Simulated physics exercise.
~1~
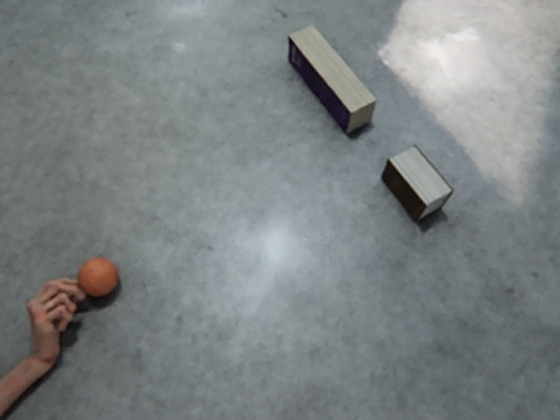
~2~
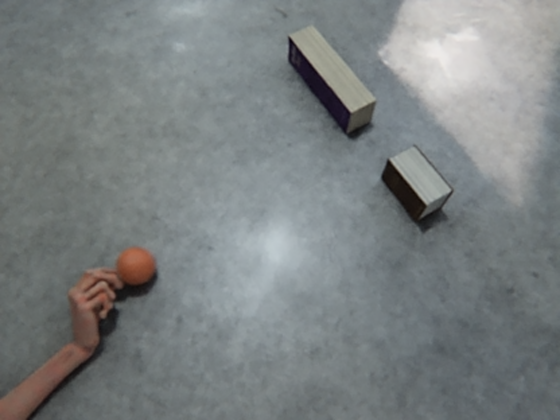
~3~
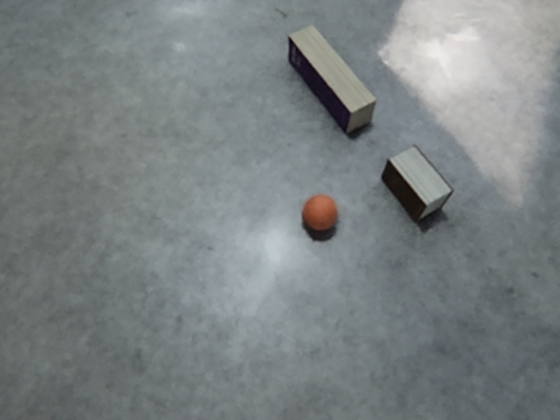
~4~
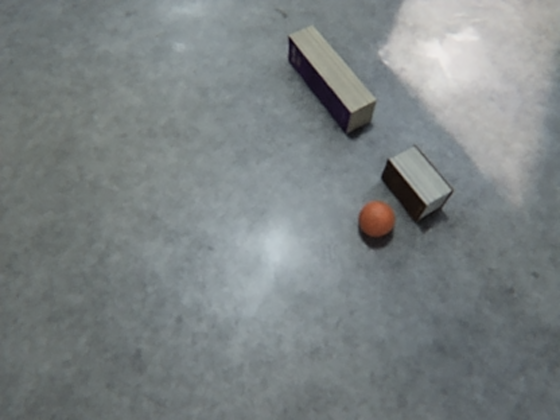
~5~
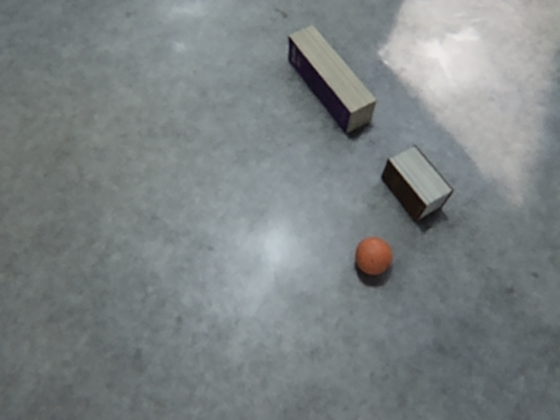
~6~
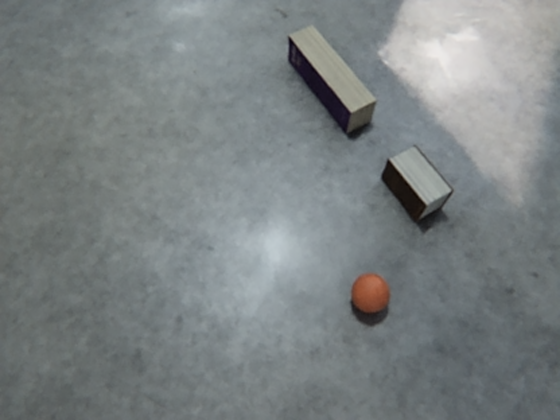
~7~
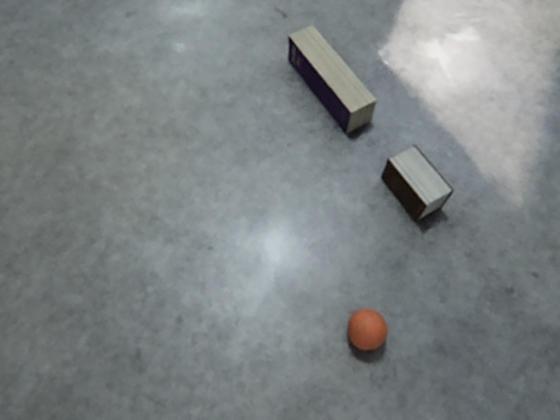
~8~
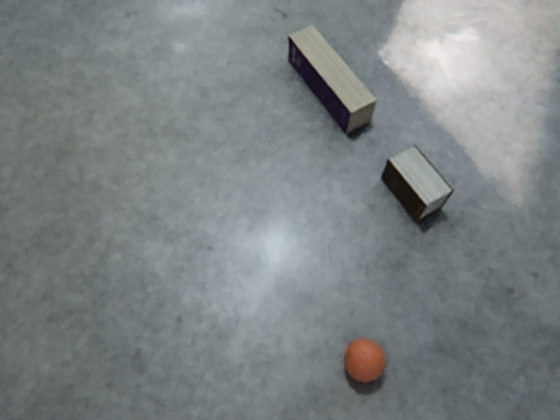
The footage shows a hand rolling an orange ball-like object rightward across a grey floor toward a gap between two book-like blocks. It reaches the smaller brown block, bounces off, and rolls down toward the bottom of the view, ending below the blocks without passing through.
